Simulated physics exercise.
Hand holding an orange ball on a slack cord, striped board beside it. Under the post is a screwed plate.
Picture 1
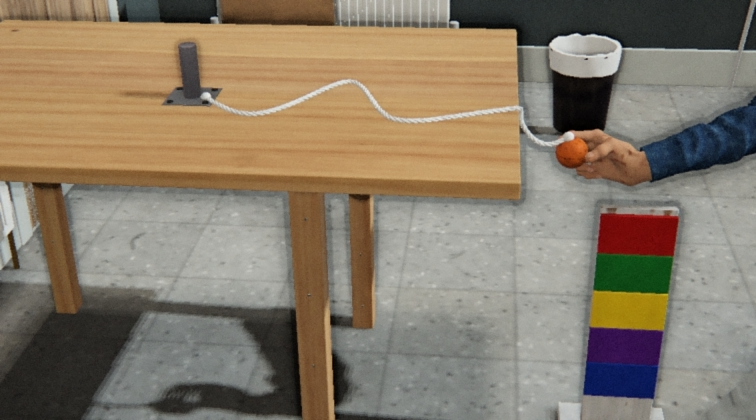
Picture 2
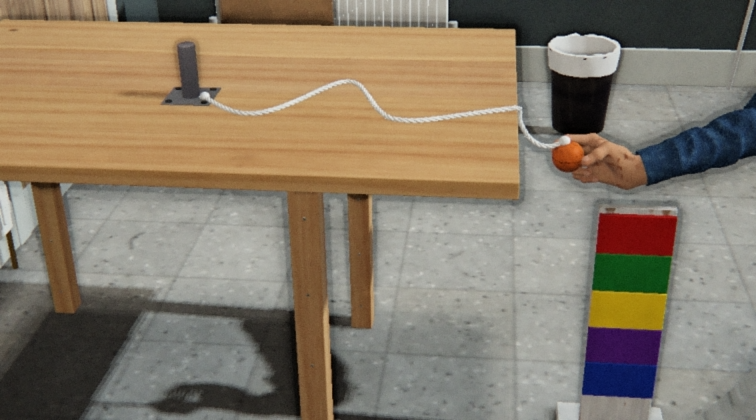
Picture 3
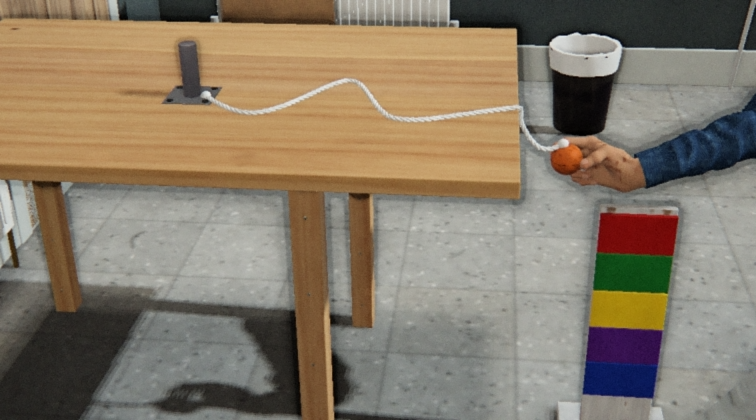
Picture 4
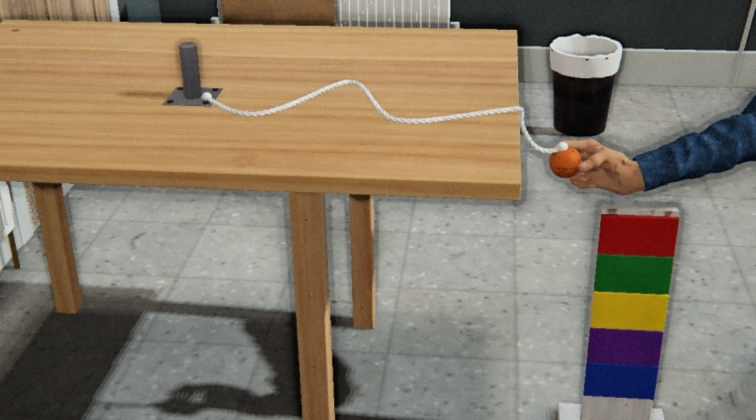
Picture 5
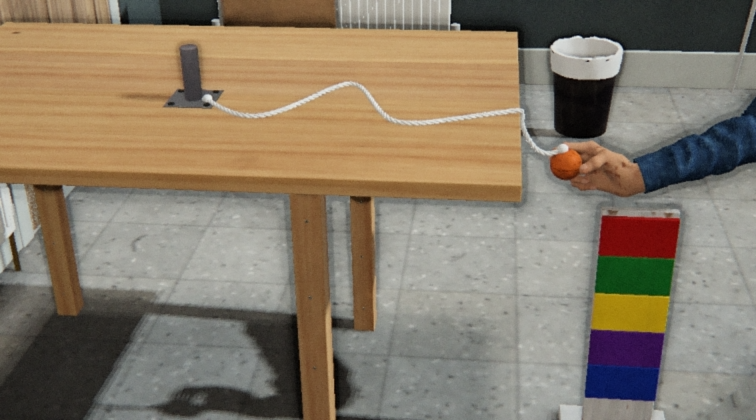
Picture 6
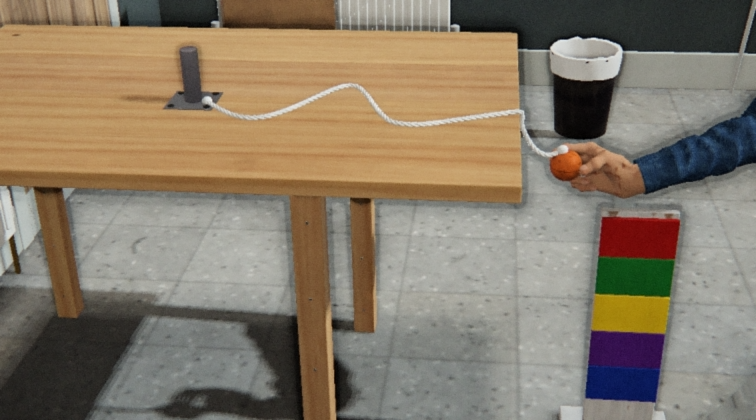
A hand at the right held an orange ball on a slack white cord beside the table's edge, barely lowering it, while the cord lay loosely across the tabletop from a dark post.
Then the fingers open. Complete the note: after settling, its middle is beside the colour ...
... Yellow.
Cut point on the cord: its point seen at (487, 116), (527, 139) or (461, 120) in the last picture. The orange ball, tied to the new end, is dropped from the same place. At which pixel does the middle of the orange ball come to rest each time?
Taking the tries in order gives (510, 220), (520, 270) and (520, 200).
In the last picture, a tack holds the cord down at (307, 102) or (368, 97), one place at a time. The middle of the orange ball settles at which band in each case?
One after the other, green; red.
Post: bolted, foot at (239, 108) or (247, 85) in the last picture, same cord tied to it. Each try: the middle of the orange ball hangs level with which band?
In turn, purple and then purple.
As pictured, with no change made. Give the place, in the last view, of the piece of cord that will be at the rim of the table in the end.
Roughly (390, 122).
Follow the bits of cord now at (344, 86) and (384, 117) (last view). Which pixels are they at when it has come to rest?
End: (400, 107) and then (505, 111).
A little later, ball near (544, 301); level with yellow.
Next, ball near (478, 299); level with yellow.
Later still, ball near (523, 309); level with yellow.
When it is over, ball near (519, 312); level with yellow. The yellow one.
